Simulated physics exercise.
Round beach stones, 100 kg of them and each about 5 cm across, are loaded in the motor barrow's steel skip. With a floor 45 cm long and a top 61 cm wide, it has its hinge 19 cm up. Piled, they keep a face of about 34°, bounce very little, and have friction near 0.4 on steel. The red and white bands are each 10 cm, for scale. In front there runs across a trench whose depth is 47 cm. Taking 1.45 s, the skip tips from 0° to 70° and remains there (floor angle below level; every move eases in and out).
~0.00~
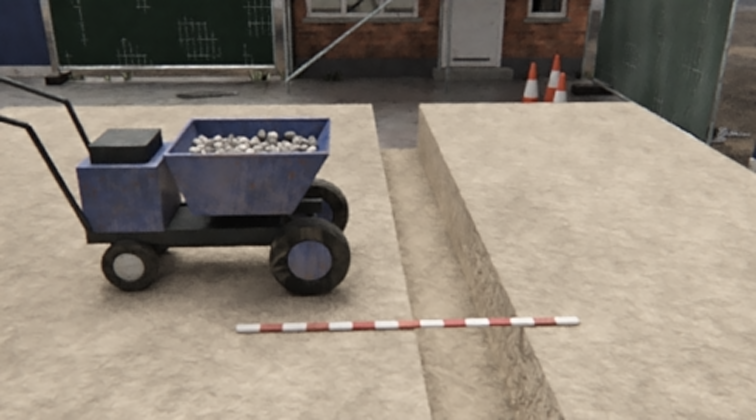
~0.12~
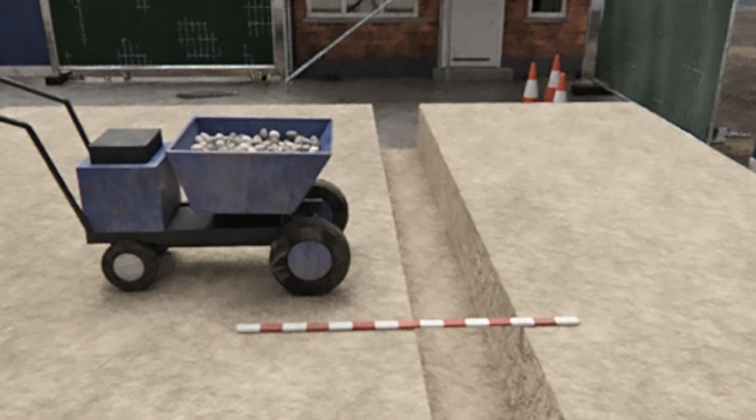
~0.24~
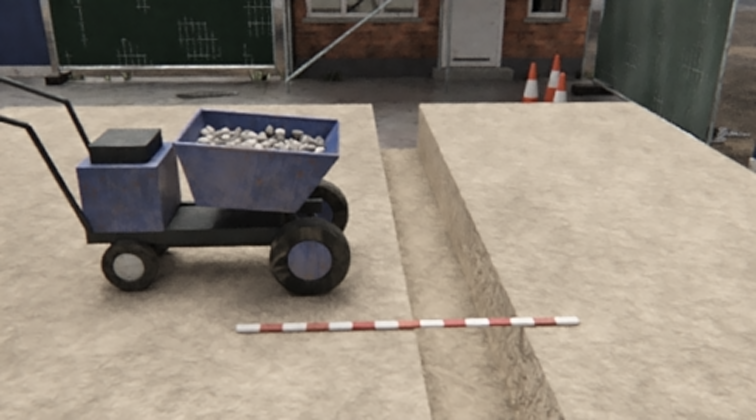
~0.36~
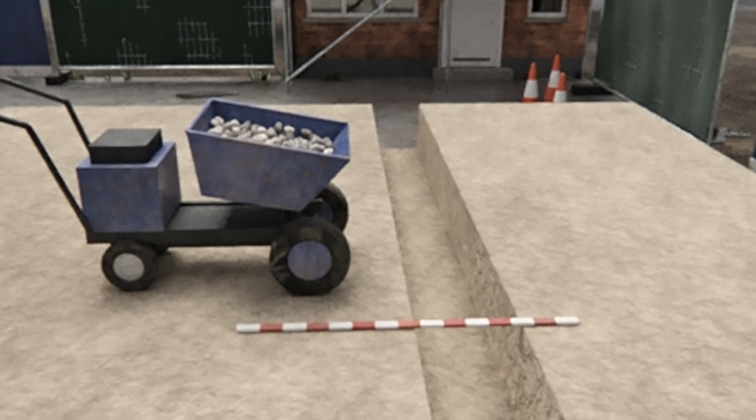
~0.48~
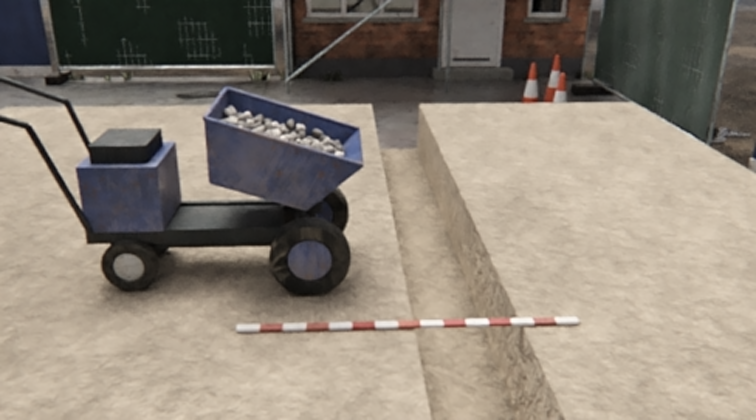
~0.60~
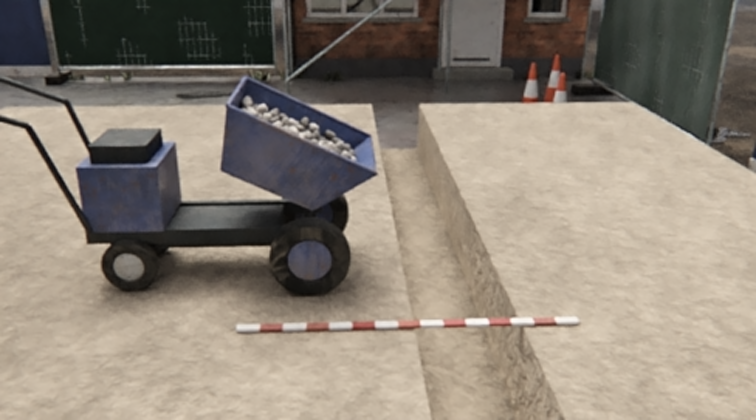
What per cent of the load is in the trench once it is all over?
100 %.
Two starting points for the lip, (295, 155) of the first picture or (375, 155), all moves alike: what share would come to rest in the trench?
About 100 and 70 per cent.
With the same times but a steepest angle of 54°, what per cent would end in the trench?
About 30 per cent would end up in the trench.
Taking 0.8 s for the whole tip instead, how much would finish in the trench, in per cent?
Close to 95 per cent then.
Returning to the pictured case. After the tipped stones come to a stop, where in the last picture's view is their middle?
Somewhere near pixel (452, 332).
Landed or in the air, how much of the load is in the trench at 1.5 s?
By then, around 35 percent.
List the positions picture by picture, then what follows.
Lip at (328, 154), floor tilted 0°, highest stones at (243, 143), in the first frame.
The skip is at 1°, its lip at (331, 155); the top of the load is at (237, 143); the stones move at 0.2 m/s on average, in the second frame.
Lip at (339, 157), floor tilted 5°, highest stones at (228, 138); the stones move at 0.3 m/s on average, in the third frame.
Lip at (350, 160), floor tilted 11°, highest stones at (224, 129); the stones move at 0.4 m/s on average, in the fourth frame.
Lip at (363, 166), floor tilted 18°, highest stones at (234, 119); the stones move at 0.5 m/s on average, in the fifth frame.
The skip is at 26°, its lip at (377, 174); the top of the load is at (248, 110); the stones move at 0.6 m/s on average, in the sixth frame.
After 1.1 s the floor is at 59°; 100 % in the skip; the foremost stones are at (408, 190).
After 1.5 s the floor is at 70°; 64 % in the skip, 36 % in the trench; the foremost stones are at (485, 325).
After 1.9 s the floor is at 70°; 37 % in the skip, 62 % in the trench; the foremost stones are at (500, 305).
After 3.8 s the floor is at 70°; 0 % in the skip, 100 % in the trench; the foremost stones are at (497, 299).
